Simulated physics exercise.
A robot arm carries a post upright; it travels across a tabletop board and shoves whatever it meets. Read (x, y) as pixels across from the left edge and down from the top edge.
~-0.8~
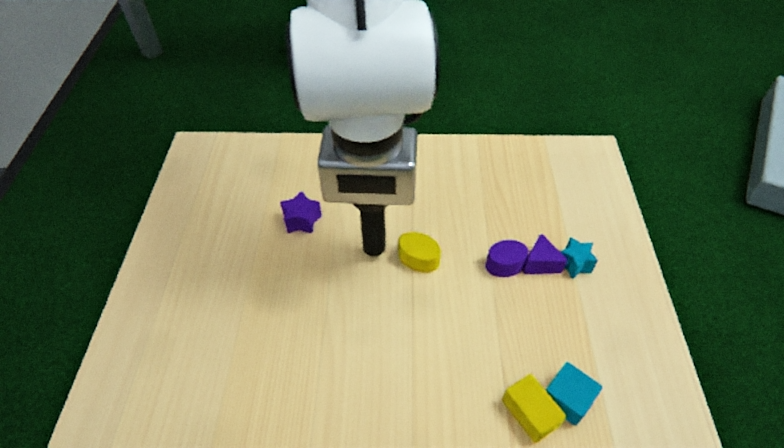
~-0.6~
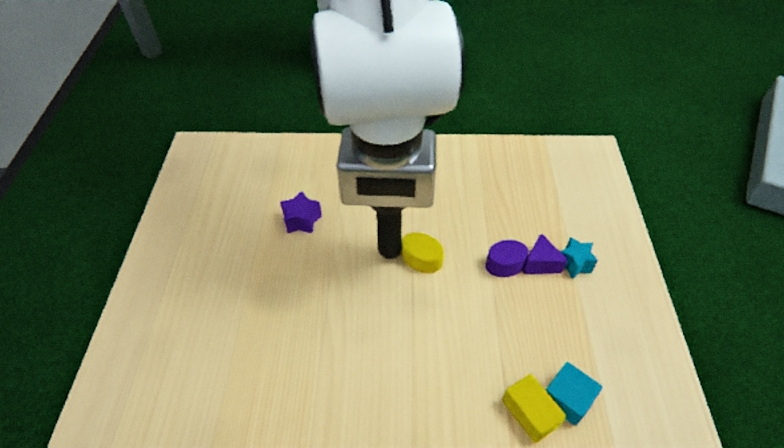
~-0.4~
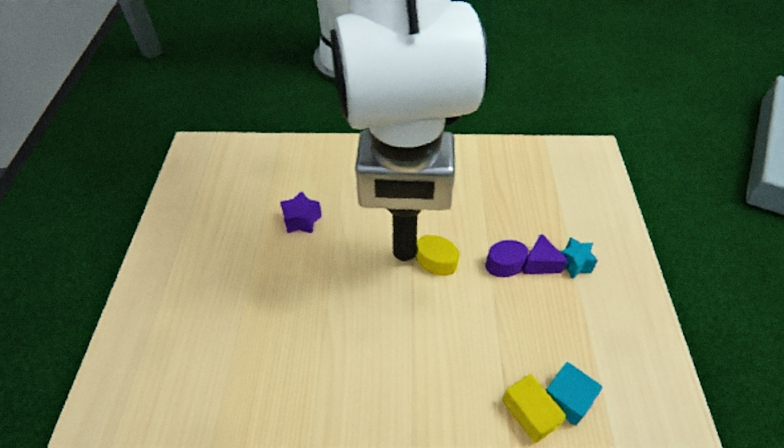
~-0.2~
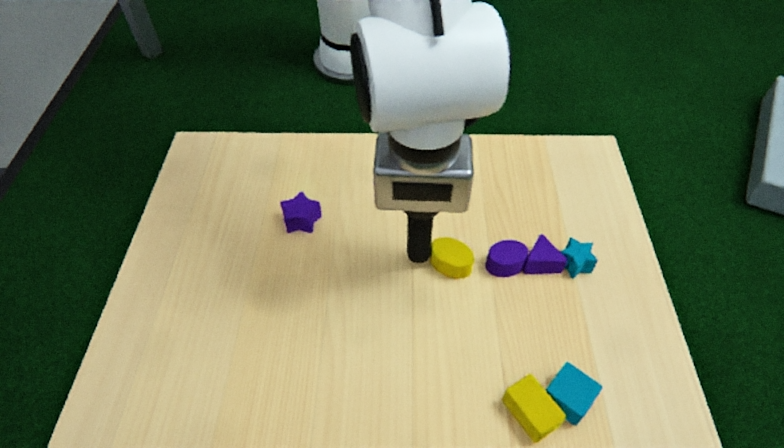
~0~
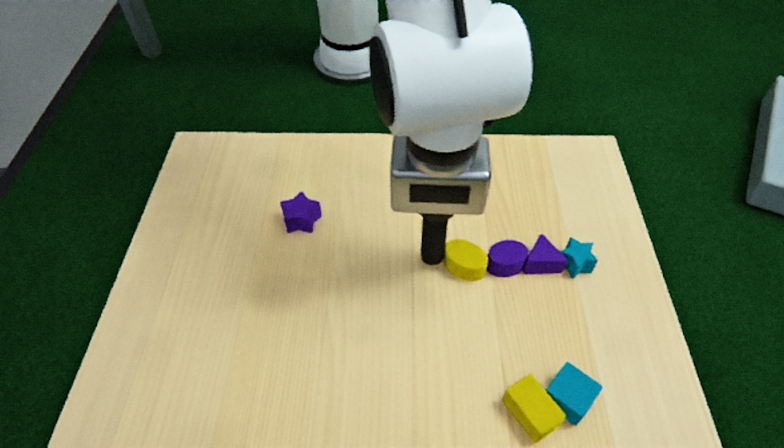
A pale wooden table stands on a dark green floor, seen from above by a camera that stays still. A purple star lies at left, a yellow oval block near the middle, a purple oval, purple triangle and turquoise star in a row at right, and yellow and blue blocks below. A white robot arm moves its black post right, pushing the yellow oval up to the purple one.
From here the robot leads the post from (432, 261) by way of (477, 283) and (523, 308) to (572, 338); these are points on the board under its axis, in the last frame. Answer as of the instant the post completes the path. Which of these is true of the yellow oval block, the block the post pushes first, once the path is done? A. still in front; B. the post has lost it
It's A.
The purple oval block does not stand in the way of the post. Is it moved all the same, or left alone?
The block moves away from its spot.
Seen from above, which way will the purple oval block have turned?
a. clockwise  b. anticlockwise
b: Anticlockwise.
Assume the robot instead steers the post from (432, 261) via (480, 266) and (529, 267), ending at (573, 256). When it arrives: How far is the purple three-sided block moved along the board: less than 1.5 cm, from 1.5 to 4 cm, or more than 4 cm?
The shift is above 4 cm.
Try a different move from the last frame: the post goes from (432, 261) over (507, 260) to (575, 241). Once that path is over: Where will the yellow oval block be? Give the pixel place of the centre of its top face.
Answer: (508, 275).
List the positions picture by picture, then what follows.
In the first picture, lower end of the post at (374, 247), tops of blocks, yellow oval block at (419, 245), purple oval block at (509, 251), purple three-sided block at (546, 251), turquoise four-sided block at (575, 388).
In the second picture, post at (390, 249), yellow oval block at (423, 246).
In the third picture, post at (404, 252), yellow oval block at (438, 248).
In the fourth picture, post at (419, 254), yellow oval block at (452, 251).
In the fifth picture, post at (432, 256), yellow oval block at (466, 253), purple oval block at (509, 251), purple three-sided block at (546, 251), turquoise four-sided block at (575, 388).
What follows on the original path. One third of the way, post at (478, 278); yellow oval block at (512, 281), turned 20° clockwise; purple oval block at (521, 251), turned 60° anticlockwise; purple three-sided block at (550, 252).
Two thirds of the way, post at (525, 303); yellow oval block at (563, 307), turned 20° clockwise; purple oval block at (521, 251), turned 60° anticlockwise; purple three-sided block at (550, 252).
At the end, post at (575, 333); yellow oval block at (617, 329); purple oval block at (521, 251), turned 60° anticlockwise; purple three-sided block at (550, 252); turquoise four-sided block not moved.
